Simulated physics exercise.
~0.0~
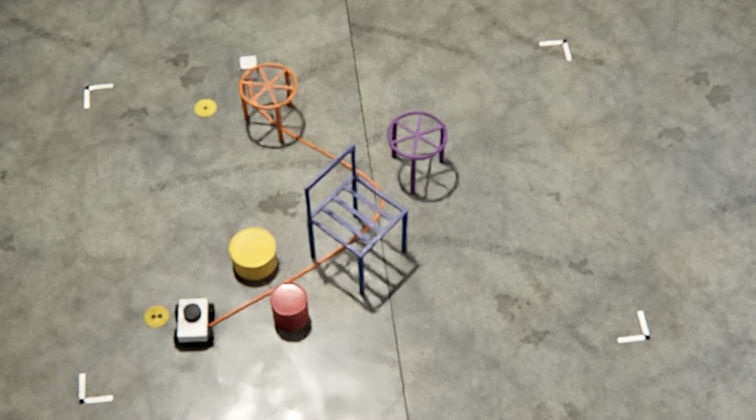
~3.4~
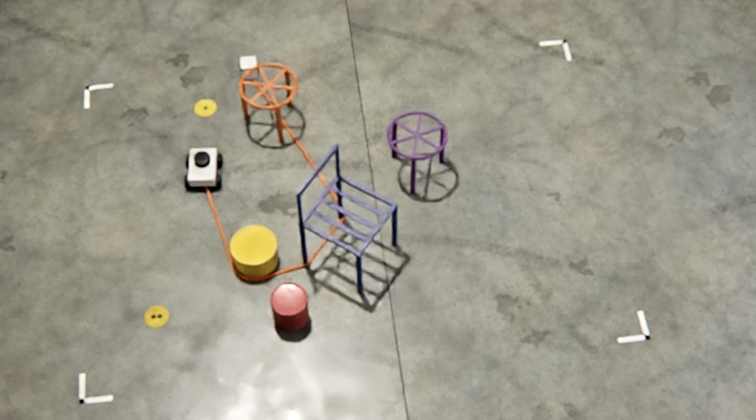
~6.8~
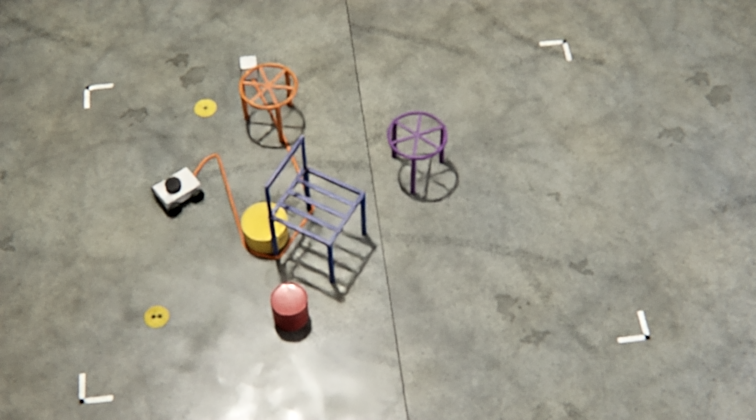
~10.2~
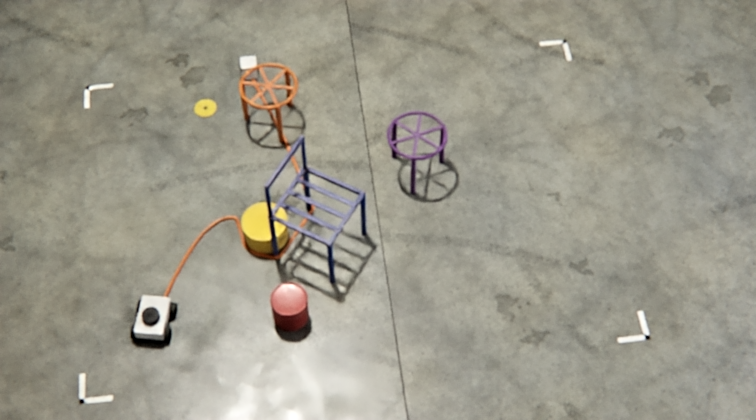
A small white cart drives up and back down, its orange lead shifting a blue chair and yellow bucket.
